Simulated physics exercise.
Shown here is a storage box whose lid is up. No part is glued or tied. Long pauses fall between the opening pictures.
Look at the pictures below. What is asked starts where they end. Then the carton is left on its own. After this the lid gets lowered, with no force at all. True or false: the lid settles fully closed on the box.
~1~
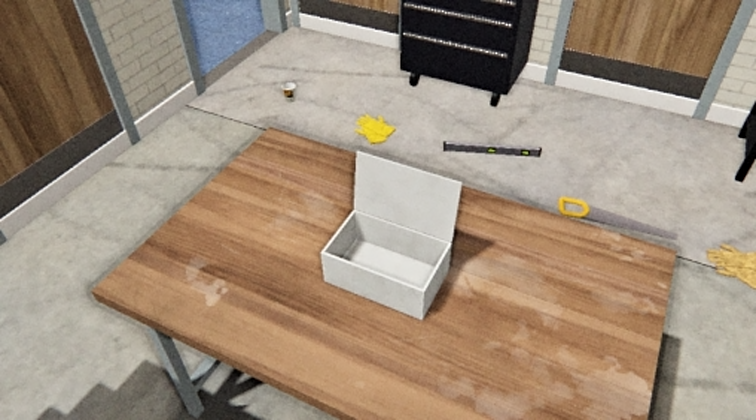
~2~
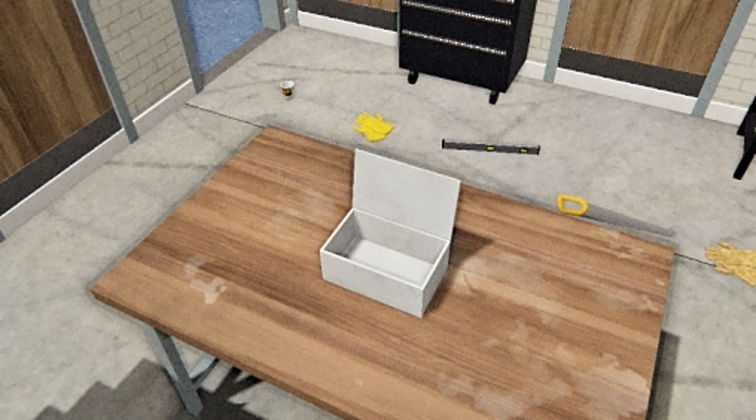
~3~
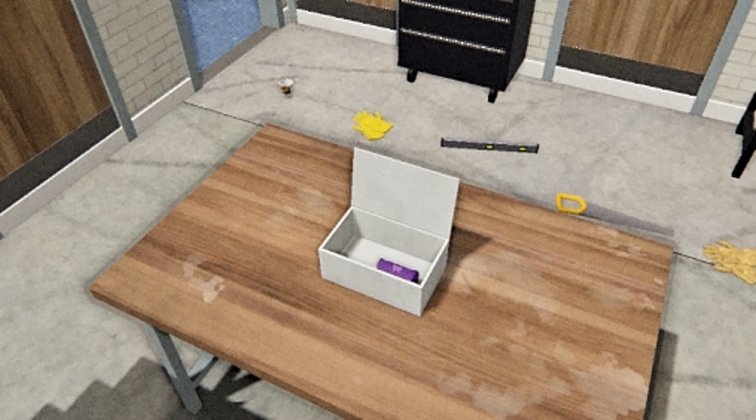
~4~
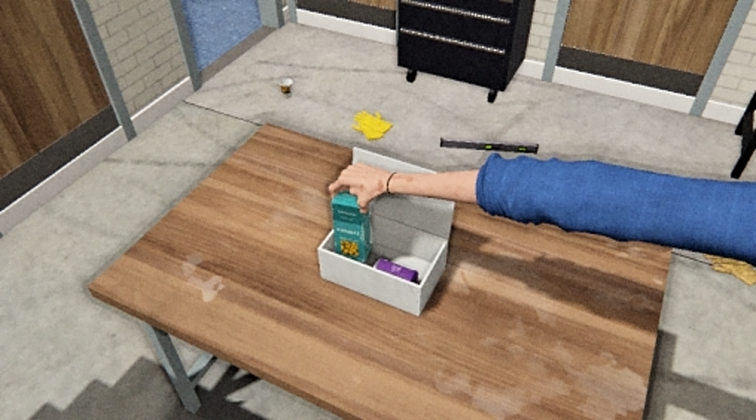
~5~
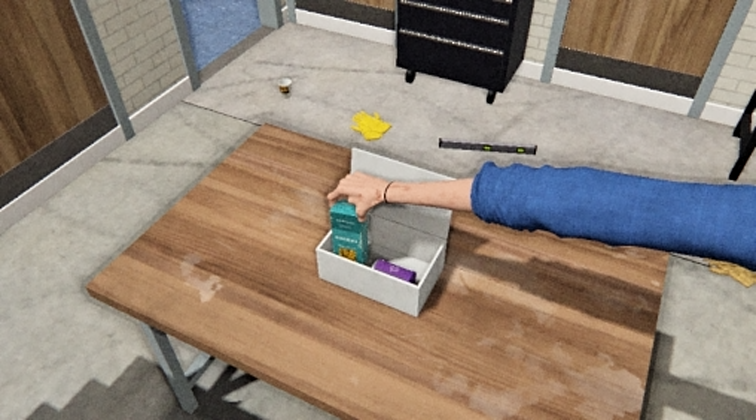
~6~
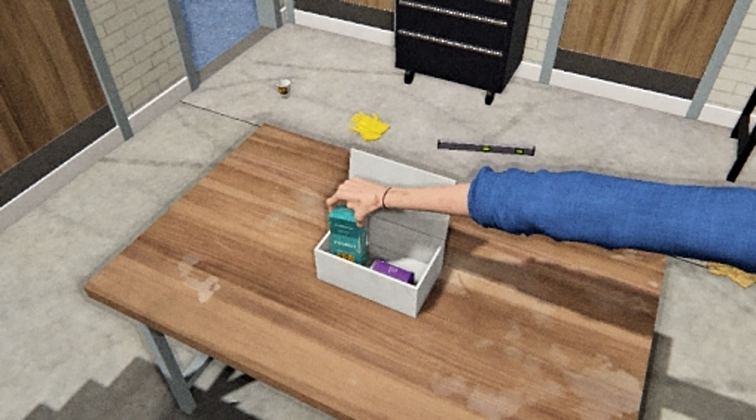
False.
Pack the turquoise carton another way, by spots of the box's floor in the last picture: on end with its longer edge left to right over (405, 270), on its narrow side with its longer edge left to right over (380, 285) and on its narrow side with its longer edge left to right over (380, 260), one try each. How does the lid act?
The first time it is kept open, the next time it is kept open, and the last time it goes down completely.
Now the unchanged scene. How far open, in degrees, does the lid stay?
Lid angle from rim - close to 55°.
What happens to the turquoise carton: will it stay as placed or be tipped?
Result: The turquoise carton remains as it was set.
Then, 1.40 s after the last picture, lid 72° above the rim.
Then, 2.60 s after the last picture, lid 53° above the rim.
At rest, lid 53° above the rim; both in place. Seen from the same camera at the end, turquoise carton near (349, 239).
